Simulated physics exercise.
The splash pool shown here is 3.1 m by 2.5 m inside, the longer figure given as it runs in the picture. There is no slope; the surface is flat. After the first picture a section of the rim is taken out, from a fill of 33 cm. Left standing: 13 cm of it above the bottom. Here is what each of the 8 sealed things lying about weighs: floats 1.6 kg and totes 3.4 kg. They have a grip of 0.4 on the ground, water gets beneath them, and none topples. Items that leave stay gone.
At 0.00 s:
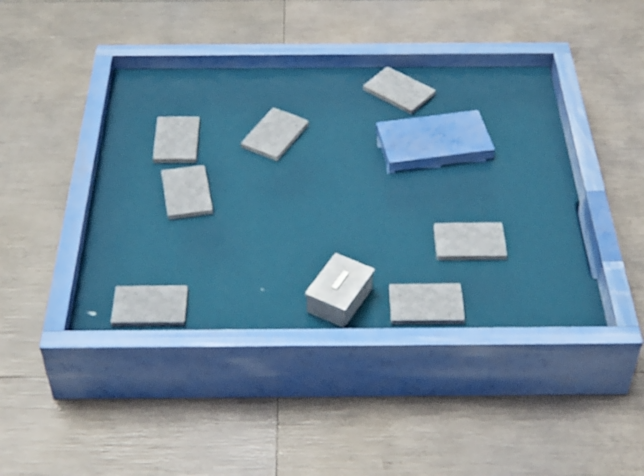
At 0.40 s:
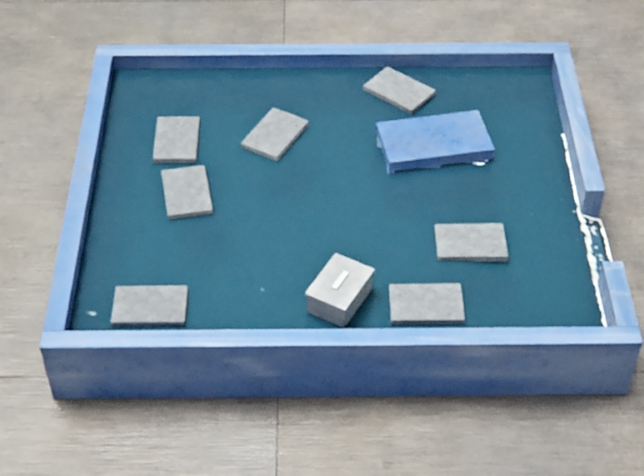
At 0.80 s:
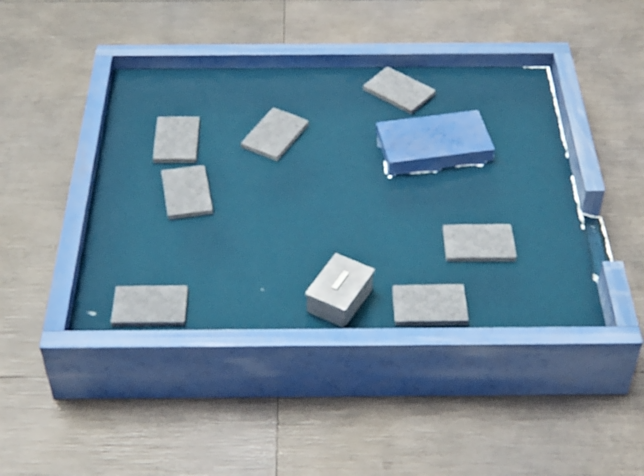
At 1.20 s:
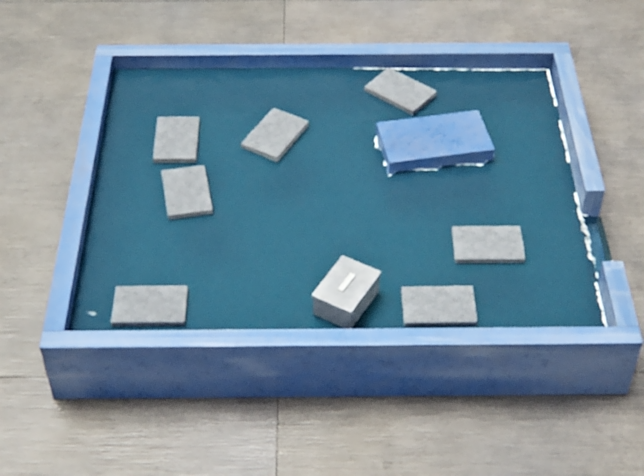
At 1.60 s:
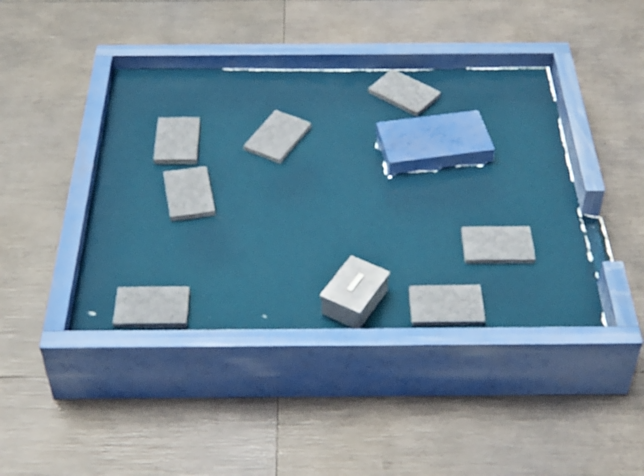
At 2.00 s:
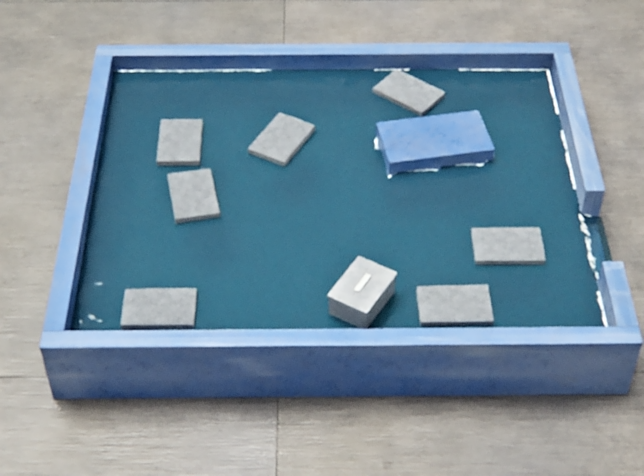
Several grey slabs slide slowly to the right across a flat, teal, water-filled tray with a blue rim, seen from above at an angle by a still camera on a pale floor. A larger blue block sits at the upper right, and a pale box with a white mark is near the bottom centre. A section of the right rim disappears, white foam edges the gap and spreads along the back wall, and the lower-right slabs drift first, then the box and the others slightly.
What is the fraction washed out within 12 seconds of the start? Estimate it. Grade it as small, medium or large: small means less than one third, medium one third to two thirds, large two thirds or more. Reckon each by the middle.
I would call it small.
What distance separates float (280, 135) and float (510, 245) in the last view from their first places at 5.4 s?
Respectively, 10 cm and washed out.
After 2.8 s 0 of 8 are out; 8 afloat.
After 5.4 s 1 of 8 are out; 7 afloat.
After 8.0 s 1 of 8 are out; 7 afloat.
After 12.0 s 1 of 8 are out; 7 afloat.
